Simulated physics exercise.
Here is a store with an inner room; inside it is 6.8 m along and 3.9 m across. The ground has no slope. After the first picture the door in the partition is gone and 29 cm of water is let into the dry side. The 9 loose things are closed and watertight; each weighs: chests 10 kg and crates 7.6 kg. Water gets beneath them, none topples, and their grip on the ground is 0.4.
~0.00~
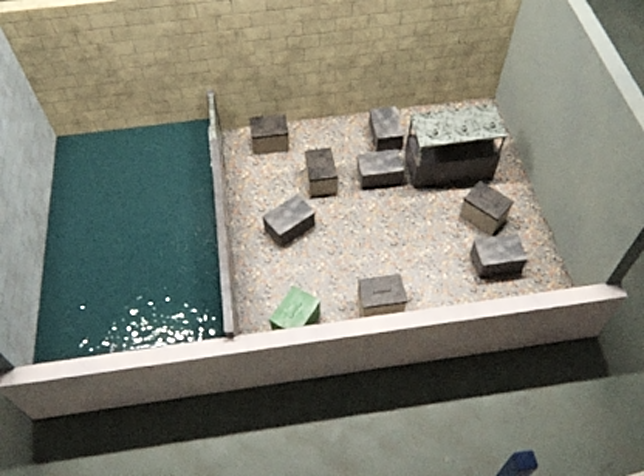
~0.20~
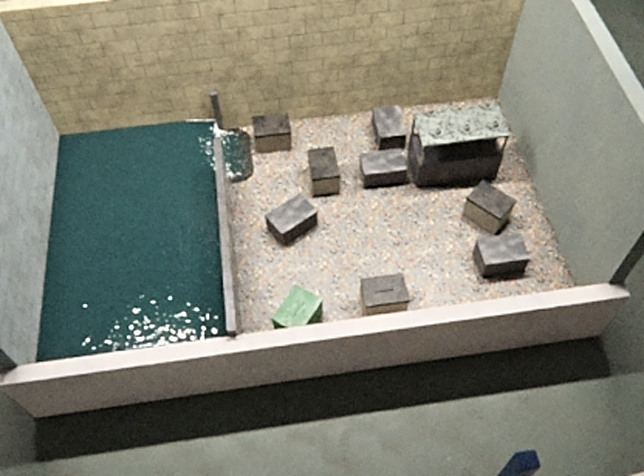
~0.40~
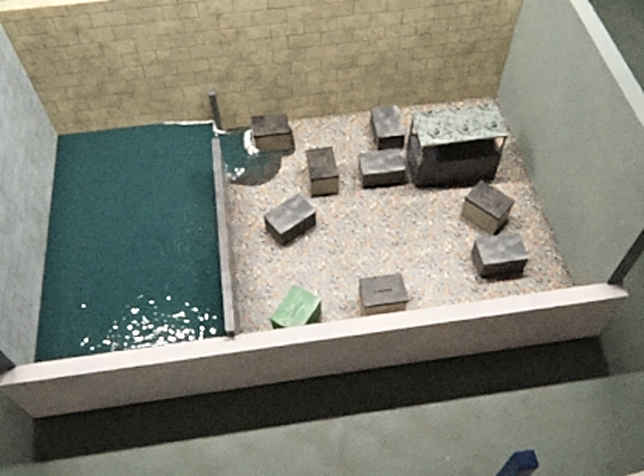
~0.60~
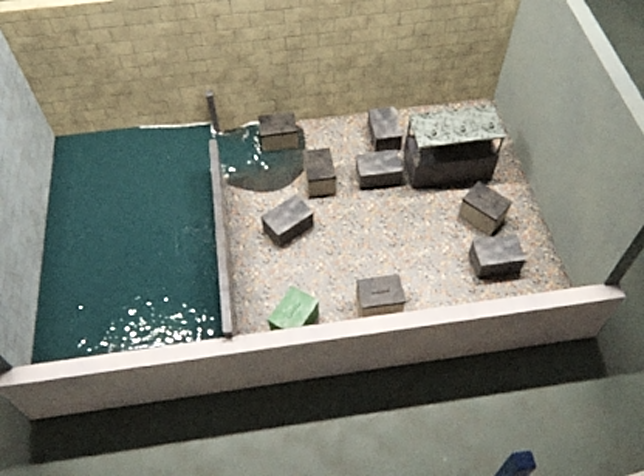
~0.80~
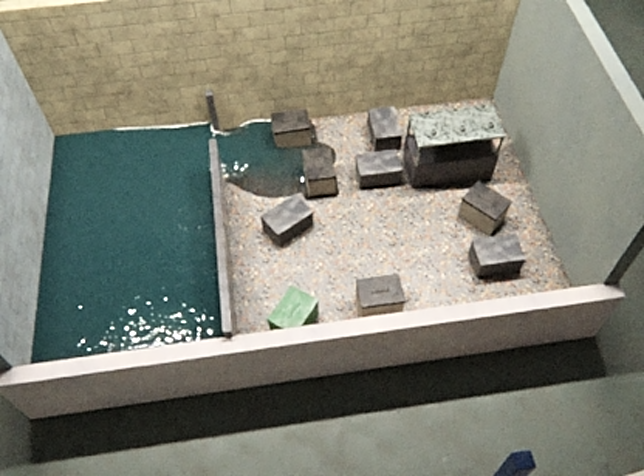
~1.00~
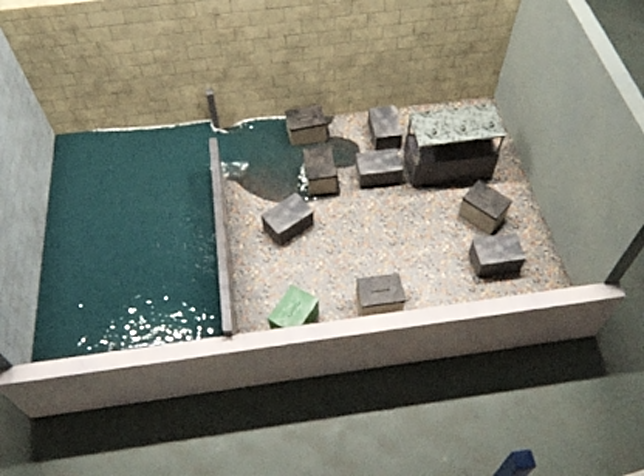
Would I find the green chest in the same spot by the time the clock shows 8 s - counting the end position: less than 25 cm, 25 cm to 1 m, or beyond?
Green chest stays put.
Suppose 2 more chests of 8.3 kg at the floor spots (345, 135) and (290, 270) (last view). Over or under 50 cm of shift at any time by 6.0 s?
In turn: More, under.
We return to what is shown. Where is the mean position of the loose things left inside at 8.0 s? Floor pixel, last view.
Around (409, 262).
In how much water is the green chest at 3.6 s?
Roughly 0 cm.
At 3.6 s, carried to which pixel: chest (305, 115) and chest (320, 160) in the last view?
Near (471, 115) and (370, 209).
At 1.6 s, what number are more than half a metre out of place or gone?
I count 1.
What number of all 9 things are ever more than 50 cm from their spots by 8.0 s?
I count 6.
After 1.6 s the green chest is near (293, 309), 0.0 m from its start, aground; 1 afloat.
After 3.6 s the green chest is near (293, 309), 0.0 m from its start, aground; 2 afloat.
After 5.6 s the green chest is near (293, 309), 0.0 m from its start, aground; 5 afloat.
After 8.0 s the green chest is near (289, 307), 0.1 m from its start, aground; 6 afloat.
